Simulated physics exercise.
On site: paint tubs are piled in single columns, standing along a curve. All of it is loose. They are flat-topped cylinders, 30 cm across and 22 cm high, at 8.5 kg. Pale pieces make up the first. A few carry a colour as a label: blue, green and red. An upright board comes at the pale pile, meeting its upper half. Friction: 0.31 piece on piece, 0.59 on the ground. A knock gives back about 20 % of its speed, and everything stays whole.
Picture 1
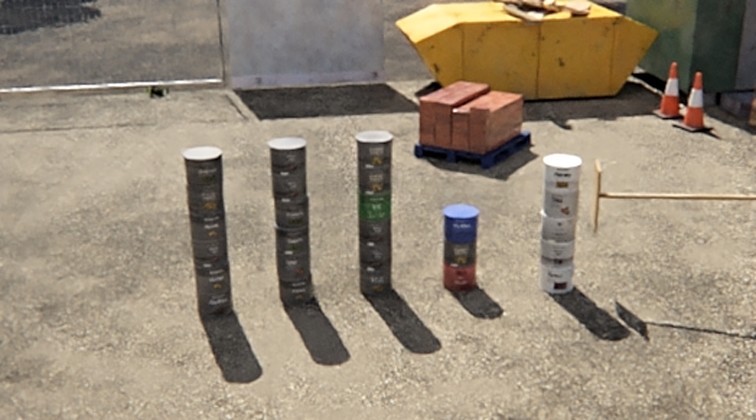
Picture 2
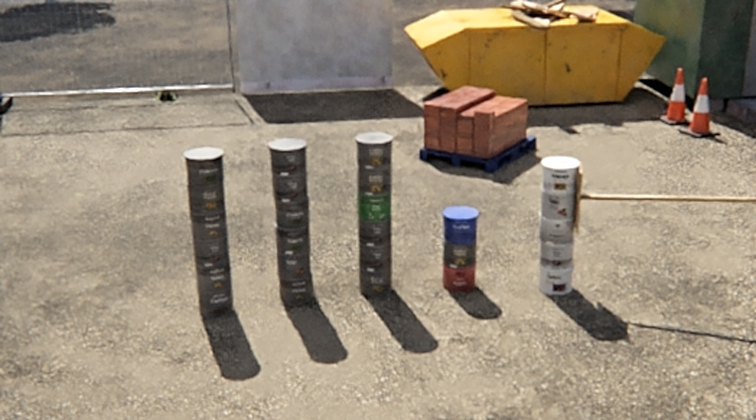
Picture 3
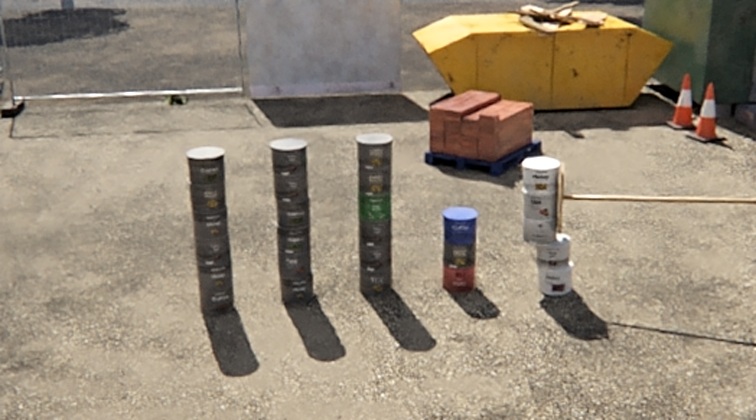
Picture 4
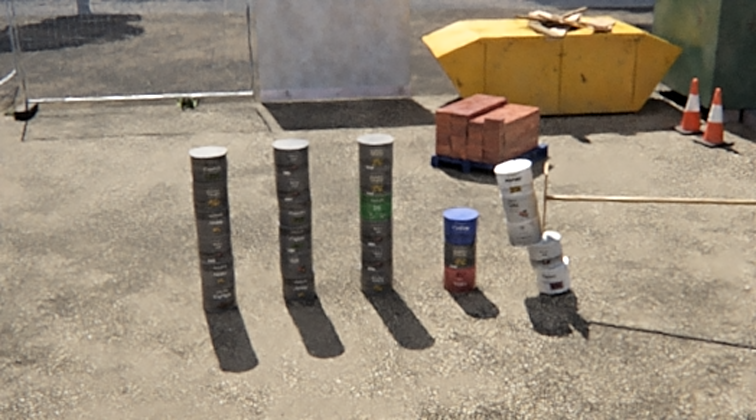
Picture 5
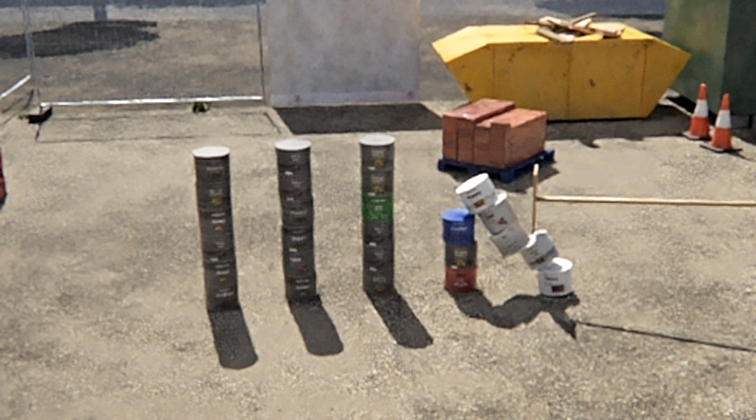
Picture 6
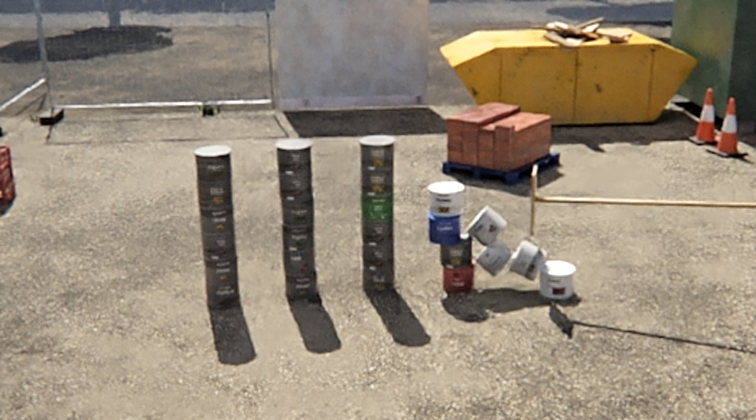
A wooden board on a pole moves in from the right and pushes the upper part of the white tub column leftward, so it leans, breaks apart and knocks the short column's blue tub left beside three tall dark columns.
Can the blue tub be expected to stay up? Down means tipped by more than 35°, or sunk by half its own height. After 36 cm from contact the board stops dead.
The blue tub drops.
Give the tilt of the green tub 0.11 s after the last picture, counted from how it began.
Roughly 0°.
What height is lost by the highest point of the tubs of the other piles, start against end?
About 0 cm.
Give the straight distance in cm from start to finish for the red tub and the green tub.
About: Red 0, green 0.
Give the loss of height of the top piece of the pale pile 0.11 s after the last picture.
Some 20 cm lower.
Then, 0.11 s after the last picture, 4 of the pale pile down; none of the 21 other tubs down, 3 disturbed; blue tub leaning 7°; red tub leaning 5°.
Then, 0.39 s after the last picture, 4 of the pale pile down; none of the 21 other tubs down, 2 disturbed; blue tub leaning 32°.
Then, 0.73 s after the last picture, 4 of the pale pile down; 2 of the 21 other tubs down; blue tub on its side.
By the end, 4 of the pale pile down; 2 of the 21 other tubs down; blue tub on its side; green tub shifted 22 mm; red tub unmoved. As the last picture would show them, middles, blue tub near (397, 254), green tub near (375, 204).
